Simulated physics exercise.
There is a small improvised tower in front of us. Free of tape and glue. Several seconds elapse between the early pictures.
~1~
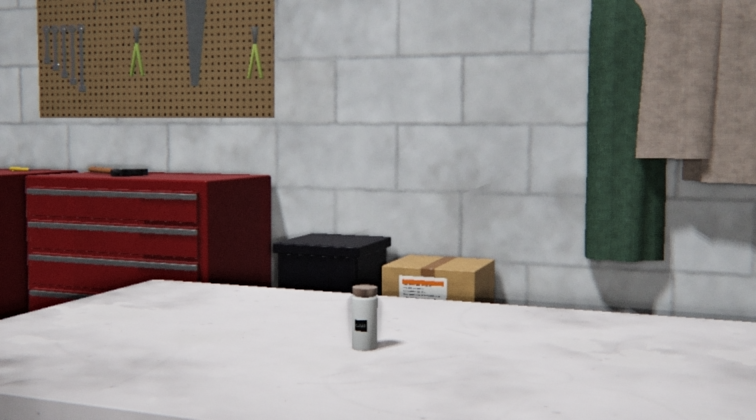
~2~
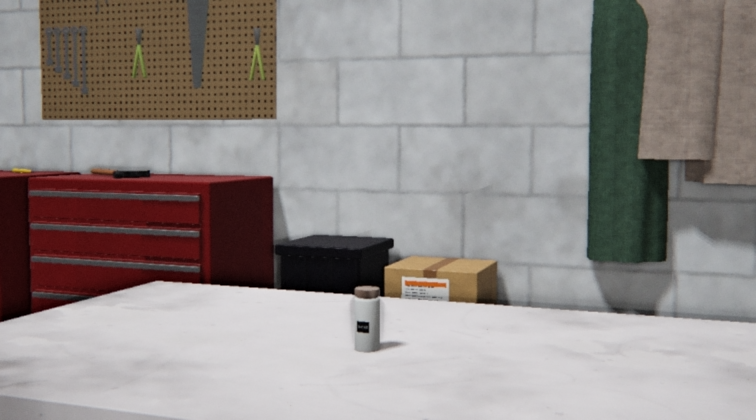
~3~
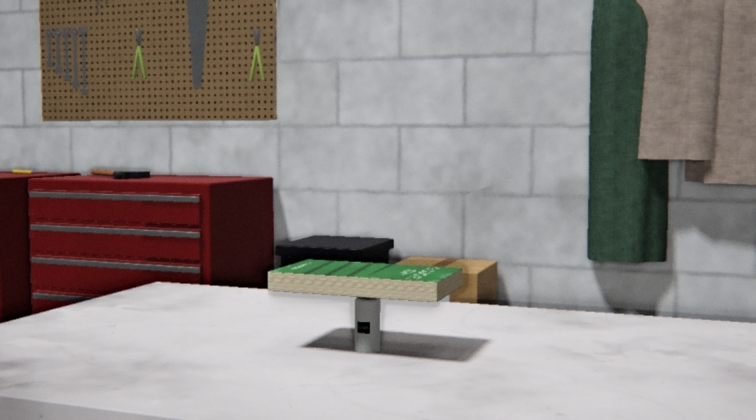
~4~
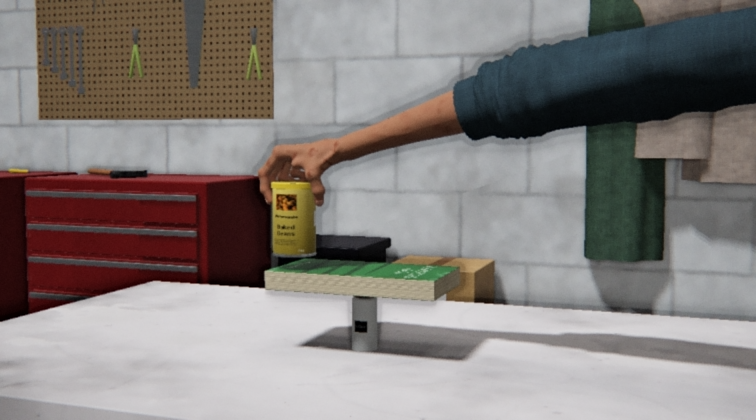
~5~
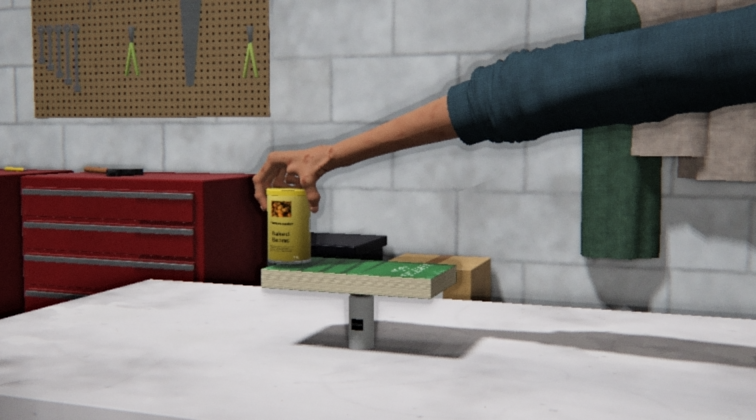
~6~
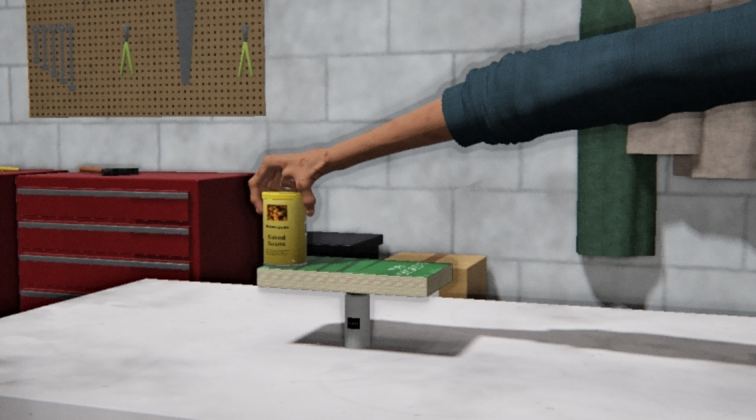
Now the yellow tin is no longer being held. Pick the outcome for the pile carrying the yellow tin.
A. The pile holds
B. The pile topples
(B) The pile topples.
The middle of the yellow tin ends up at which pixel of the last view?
End position: Approximately (185, 323).
Then, 0.40 s on from there, yellow tin now fallen; green book turned 34° from how it was put.
Then, 0.60 s on from there, green book turned 34° from how it was put; white shaker turned 27° from how it was put.
Then, 0.70 s on from there, green book now fallen; white shaker on its side.
Then, 0.80 s on from there, white shaker on its side.
In the end, fallen, green book and yellow tin; toppled in the stack, white shaker. At the end, from the last picture's camera, yellow tin near (185, 323). The stack comes apart.
